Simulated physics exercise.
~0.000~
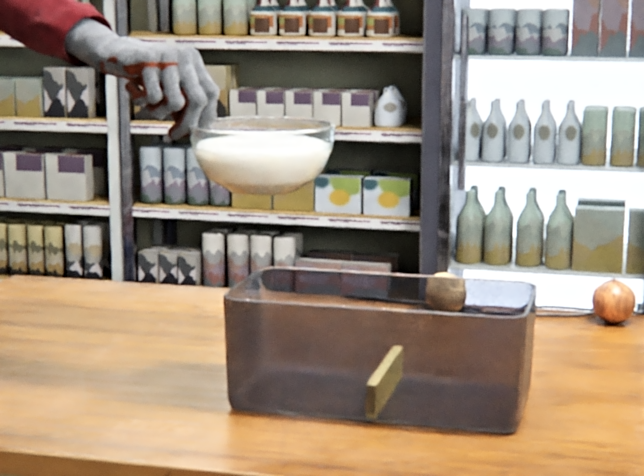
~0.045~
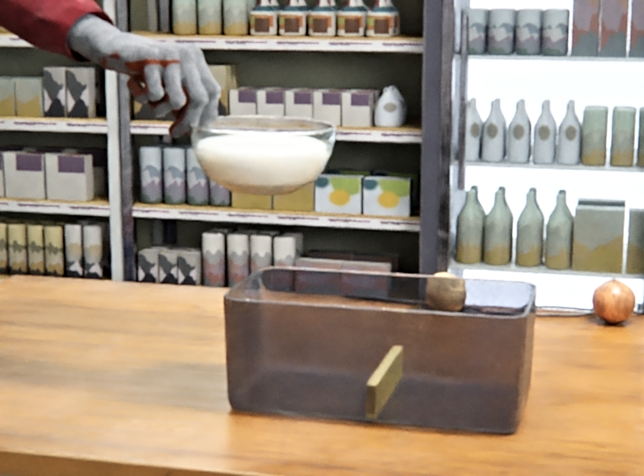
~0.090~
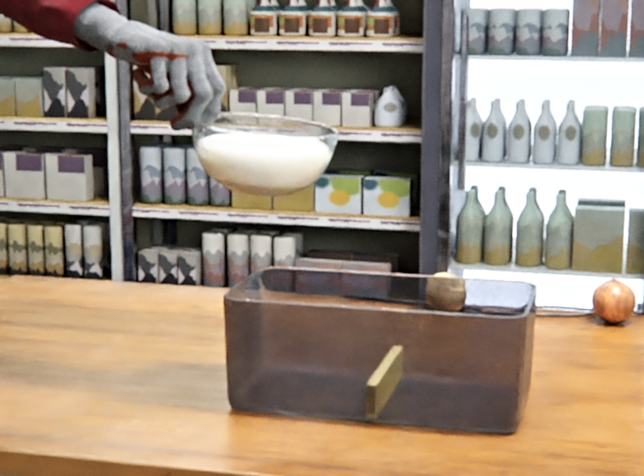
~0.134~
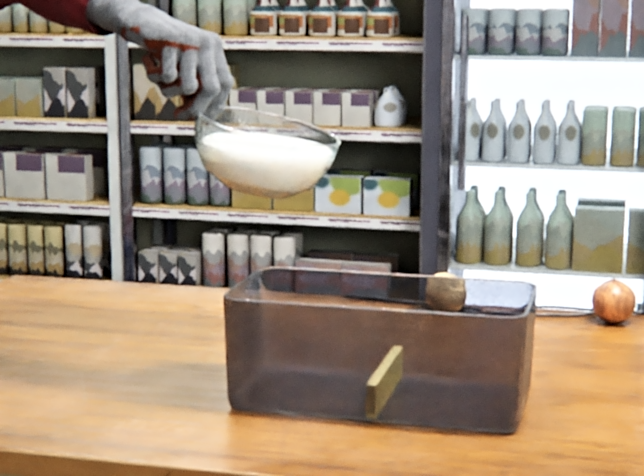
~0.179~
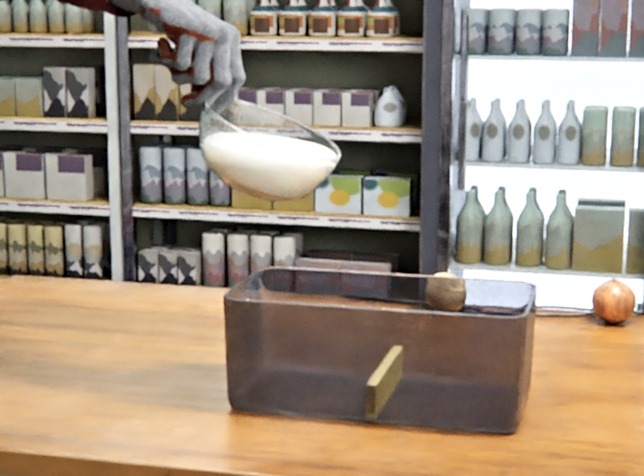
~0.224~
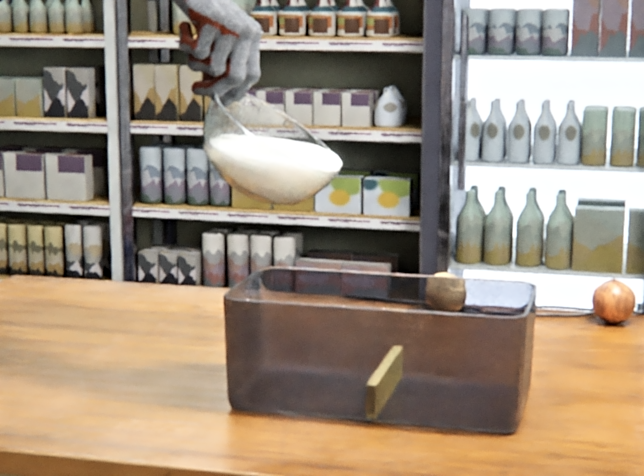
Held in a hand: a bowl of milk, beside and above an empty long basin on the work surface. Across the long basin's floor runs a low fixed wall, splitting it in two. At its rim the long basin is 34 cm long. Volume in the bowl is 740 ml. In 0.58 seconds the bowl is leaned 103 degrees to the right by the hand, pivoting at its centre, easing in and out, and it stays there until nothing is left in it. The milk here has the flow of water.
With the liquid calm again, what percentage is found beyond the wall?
Beyond the wall there is roughly 35 percent.
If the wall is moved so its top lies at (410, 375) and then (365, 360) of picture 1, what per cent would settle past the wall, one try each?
I'd say 20 percent on the first go, 60 percent on the next.
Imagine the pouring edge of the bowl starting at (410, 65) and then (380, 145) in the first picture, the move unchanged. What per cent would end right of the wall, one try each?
I'd say 75 percent on the first go, 70 percent on the next.
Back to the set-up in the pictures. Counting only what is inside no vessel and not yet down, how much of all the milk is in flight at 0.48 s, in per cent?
48 %.
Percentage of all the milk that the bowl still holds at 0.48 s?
Roughly 12 percent.
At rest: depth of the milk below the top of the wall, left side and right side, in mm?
It's around 22 mm on the left side and around 30 mm on the right side.
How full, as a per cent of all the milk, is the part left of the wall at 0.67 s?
I'd put it near 62 percent.
By 0.48 s the tilt is 96° and 13 per cent is still to pour, 23 is left of the wall and 17 right of it.
By 0.67 s the tilt is 103° and 1 per cent is still to pour, 62 is left of the wall and 33 right of it.
By 0.87 s the tilt is 103° and 0 per cent is still to pour, 61 is left of the wall and 34 right of it.
By 1.08 s the tilt is 103° and 0 per cent is still to pour, 61 is left of the wall and 35 right of it.
At rest 61 per cent lies left of the wall, 35 right of it and 4 outside.
